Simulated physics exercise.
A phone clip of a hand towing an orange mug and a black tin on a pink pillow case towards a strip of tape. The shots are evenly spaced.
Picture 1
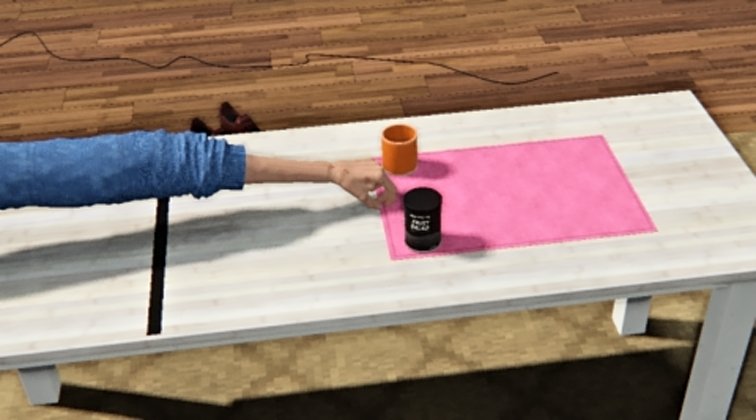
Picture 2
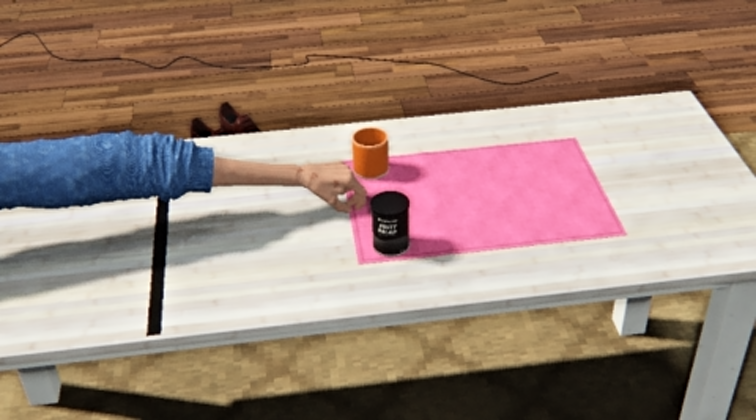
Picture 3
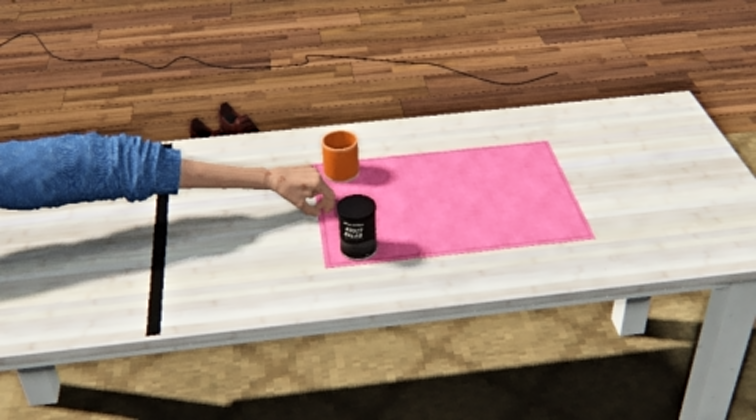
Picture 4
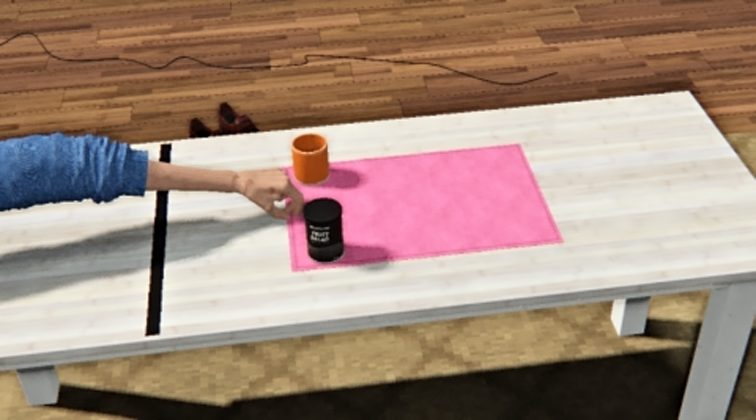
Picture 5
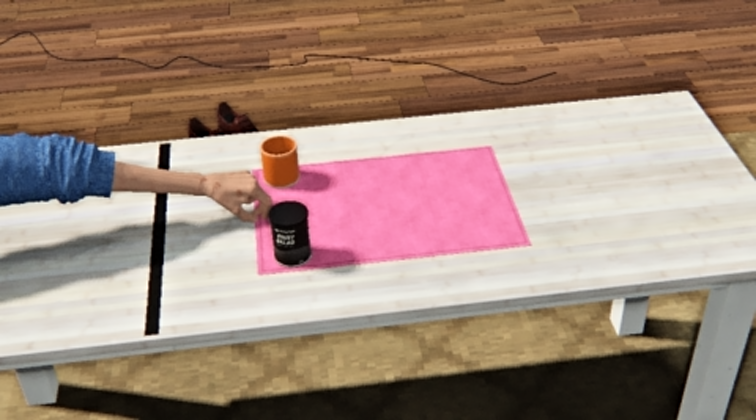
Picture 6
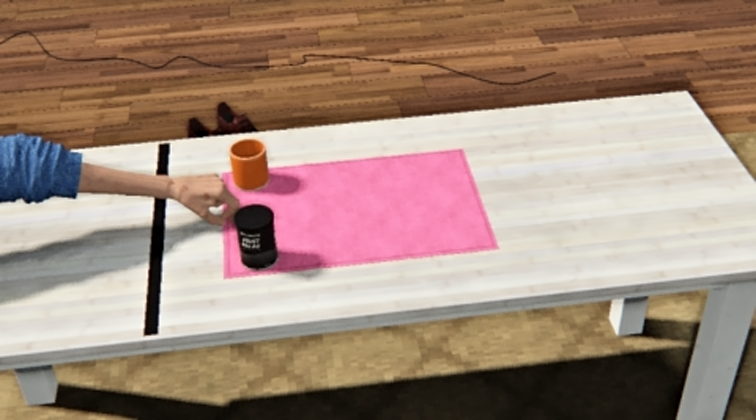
To begin with, a hand in a blue sleeve grips the left edge of a pink cloth on a white table, with an orange cup and a black container standing on it. The hand drags the cloth steadily left, both objects riding along upright, until it is nearer the black strip, with a gap still between them.
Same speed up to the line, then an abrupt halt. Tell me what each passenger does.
As it turns out, the orange mug shoots off the front. The black tin slides clear of the cloth.
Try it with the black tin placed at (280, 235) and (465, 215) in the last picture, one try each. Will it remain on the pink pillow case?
In the first case it slides off; in the second case it is still on the cloth.
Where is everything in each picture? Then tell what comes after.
Pillow case end (391, 261); orange mug (399, 133); black tin (423, 198); tape (155, 316), in the first frame.
Pillow case end (359, 265), far hem (627, 235); black tin (390, 202), in the second frame.
Pillow case end (326, 269); orange mug (340, 140), in the third frame.
Pillow case end (292, 272), far hem (564, 243); black tin (323, 209), in the fourth frame.
Pillow case end (258, 276); orange mug (278, 145), in the fifth frame.
Pillow case end (224, 279), far hem (499, 249); orange mug (247, 148); black tin (254, 216); tape (152, 316), in the sixth frame.
Then, 0.06 s past the final frame, hem short of the tape; orange mug on the cloth near (214, 169); black tin on the cloth near (217, 242).
Then, 0.17 s past the final frame, hem at the tape; orange mug ahead of the hem near (154, 175); black tin ahead of the hem near (150, 250).
When it is over, hem at the tape; orange mug ahead of the hem near (103, 181); black tin knocked over near (71, 262). The orange mug slides clear of the cloth and the black tin leaves the cloth.
